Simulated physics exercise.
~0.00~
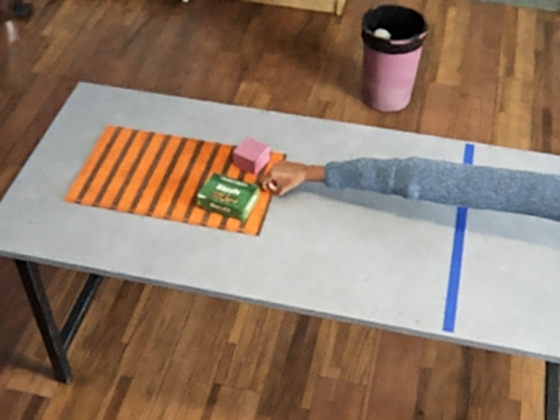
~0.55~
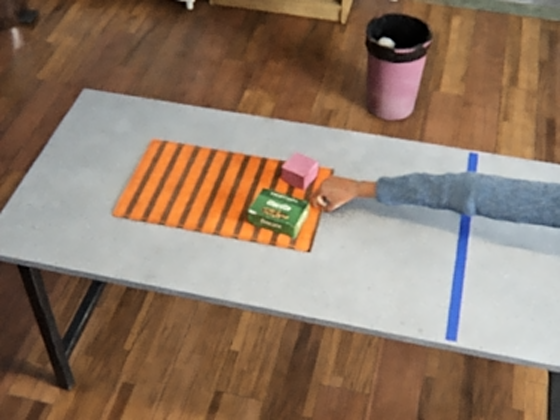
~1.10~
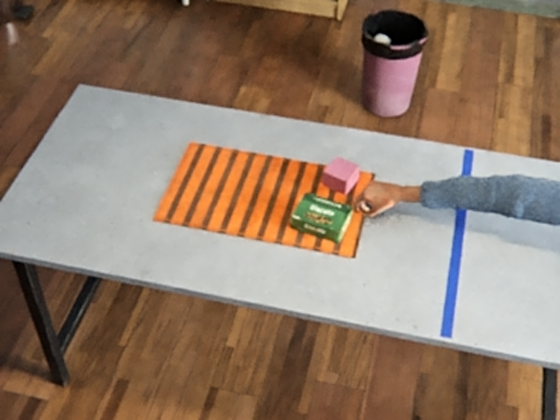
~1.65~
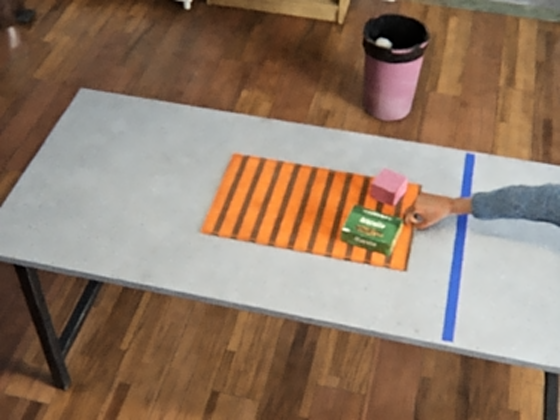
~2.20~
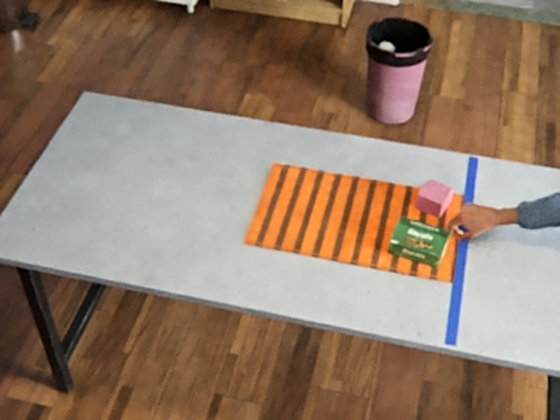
The footage shows a hand pulling an orange striped cloth, with a green packet and a pink block on it, steadily rightward across a grey table towards a strip of blue tape. The cloth's edge reaches the tape with both items still resting on it.
